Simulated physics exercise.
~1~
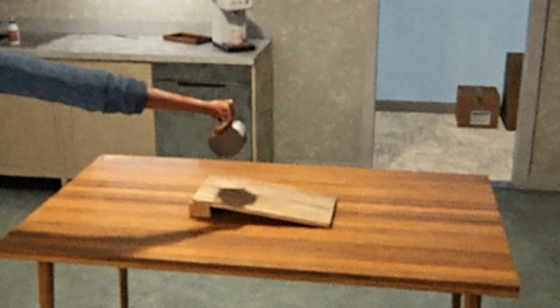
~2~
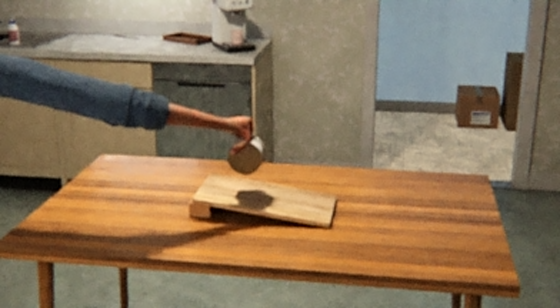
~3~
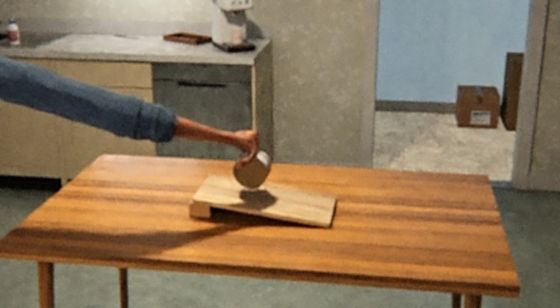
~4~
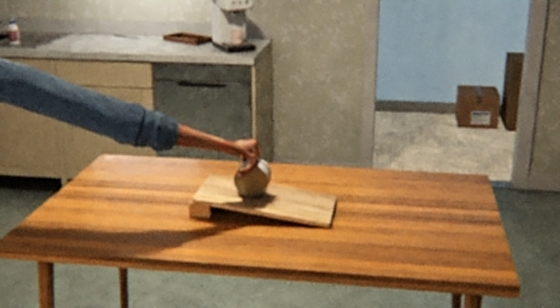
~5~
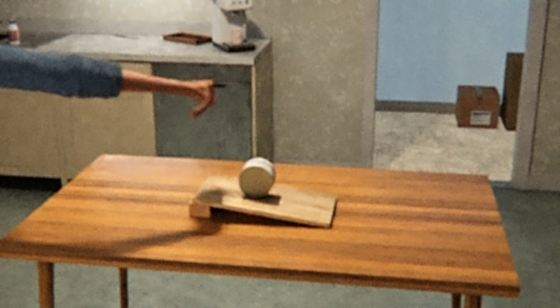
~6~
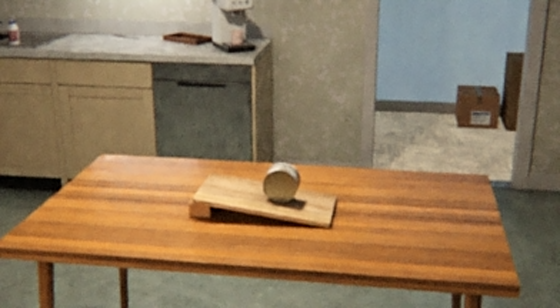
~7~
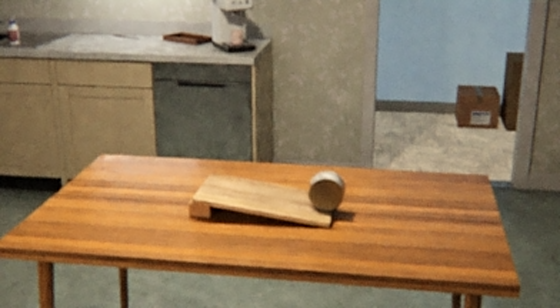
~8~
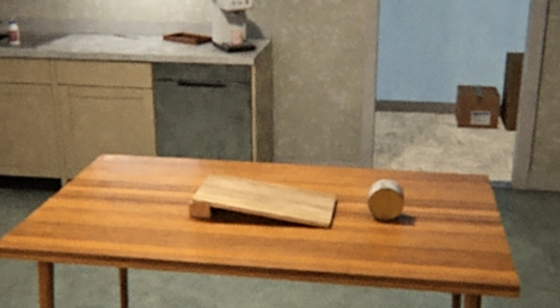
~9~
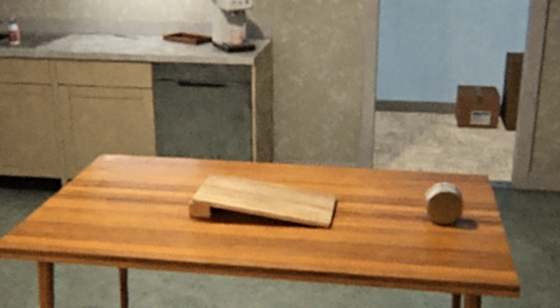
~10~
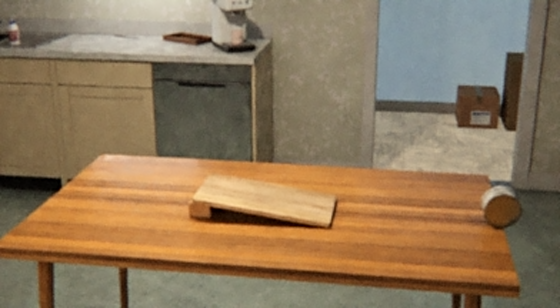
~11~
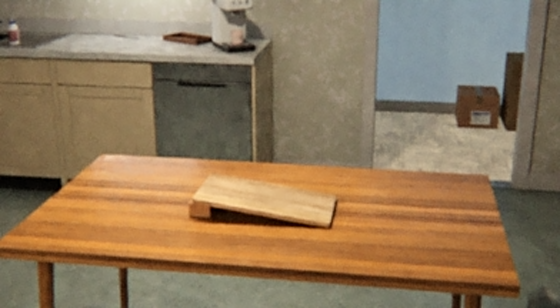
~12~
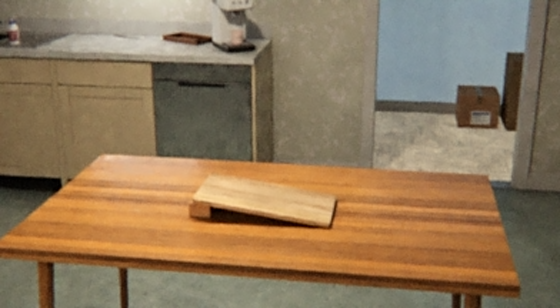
A round tub, released by a hand, rolls down a sloped board and off the table's right edge.
